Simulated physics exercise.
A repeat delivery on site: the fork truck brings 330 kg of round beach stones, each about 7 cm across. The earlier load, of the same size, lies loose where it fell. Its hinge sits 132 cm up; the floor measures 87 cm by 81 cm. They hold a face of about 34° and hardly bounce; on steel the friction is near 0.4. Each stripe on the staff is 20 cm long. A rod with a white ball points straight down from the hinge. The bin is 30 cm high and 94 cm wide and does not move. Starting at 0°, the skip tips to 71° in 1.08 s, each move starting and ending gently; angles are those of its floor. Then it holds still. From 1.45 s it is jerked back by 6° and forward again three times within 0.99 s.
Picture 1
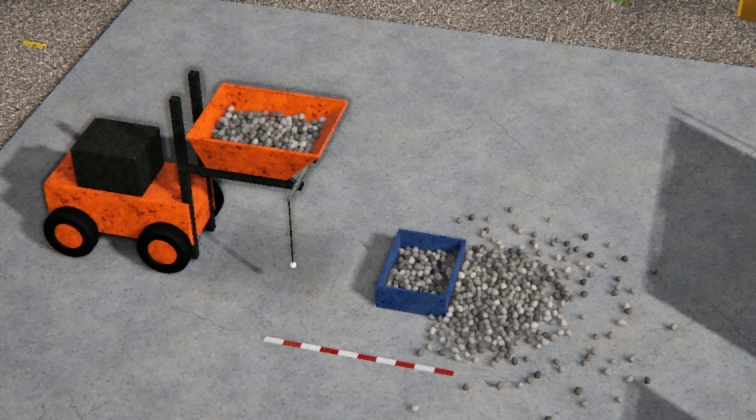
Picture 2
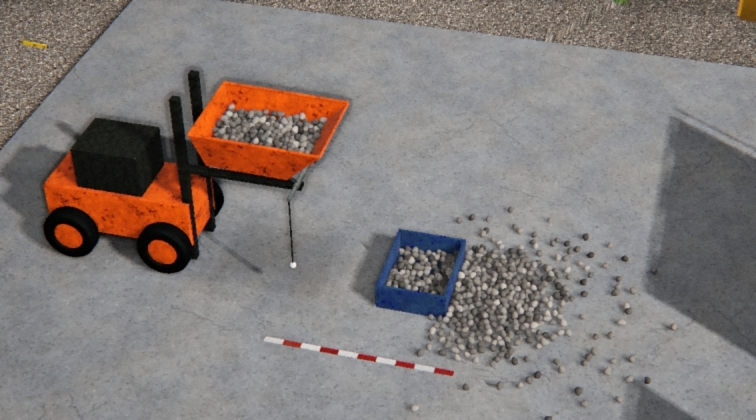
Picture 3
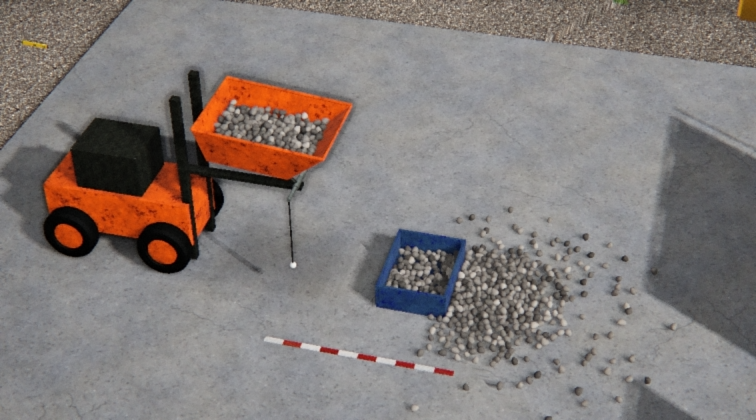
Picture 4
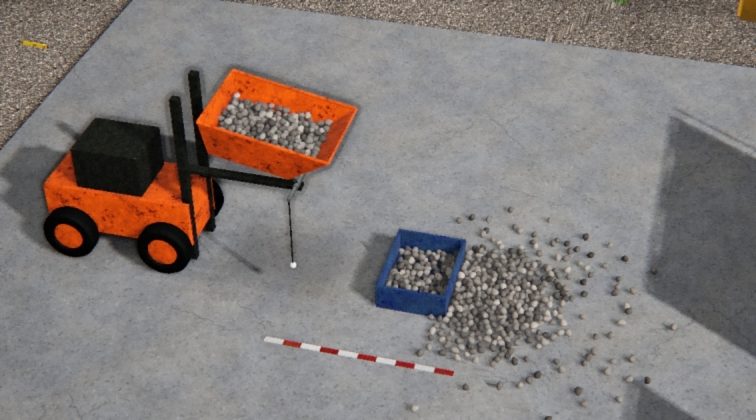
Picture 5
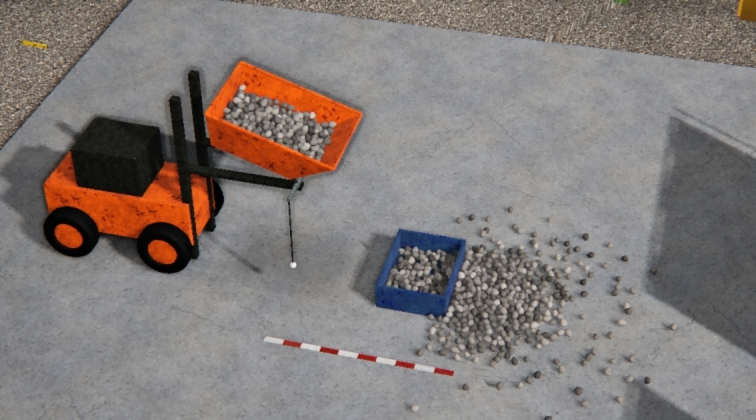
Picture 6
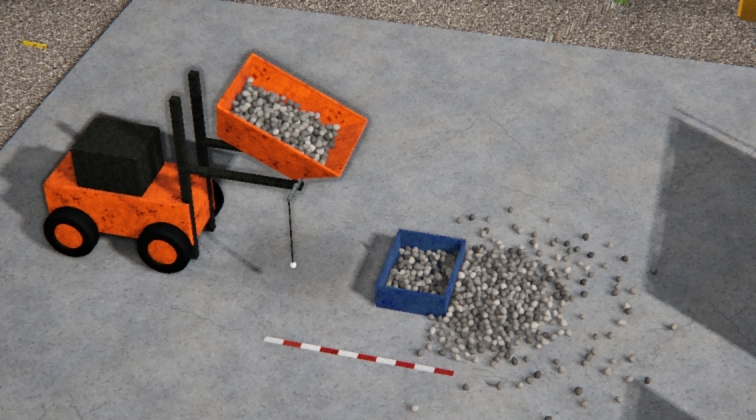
We see an orange forklift holding a raised orange skip of grey stones, which tilts gradually forward to the right, while a blue bin of similar stones, with more scattered beside it, stays still on the grey floor.
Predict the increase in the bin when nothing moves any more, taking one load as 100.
About 66 per cent.
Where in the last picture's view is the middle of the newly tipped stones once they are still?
Around (431, 273).
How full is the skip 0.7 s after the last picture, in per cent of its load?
About 75 per cent.
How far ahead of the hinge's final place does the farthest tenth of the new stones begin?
About 190 cm.
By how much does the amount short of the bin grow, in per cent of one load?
About 0 per cent.
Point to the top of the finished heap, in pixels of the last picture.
Near (429, 259).
Then, 0.4 s after the last picture the floor is at 60°; in per cent of one load, 100 in the skip, 24 in the bin, 75 beside or beyond the bin; the foremost stones are at (640, 338).
Then, 0.7 s after the last picture the floor is at 71°; in per cent of one load, 77 in the skip, 15 short of the bin, 31 in the bin, 76 beside or beyond the bin; the foremost stones are at (640, 338).
Then, 2.4 s after the last picture the floor is at 71°; in per cent of one load, 0 in the skip, 90 in the bin, 108 beside or beyond the bin; the foremost stones are at (642, 344).
Then, 5.0 s after the last picture the floor is at 71°; in per cent of one load, 0 in the skip, 90 in the bin, 108 beside or beyond the bin; the foremost stones are at (642, 344). Net gain in the bin, 66.
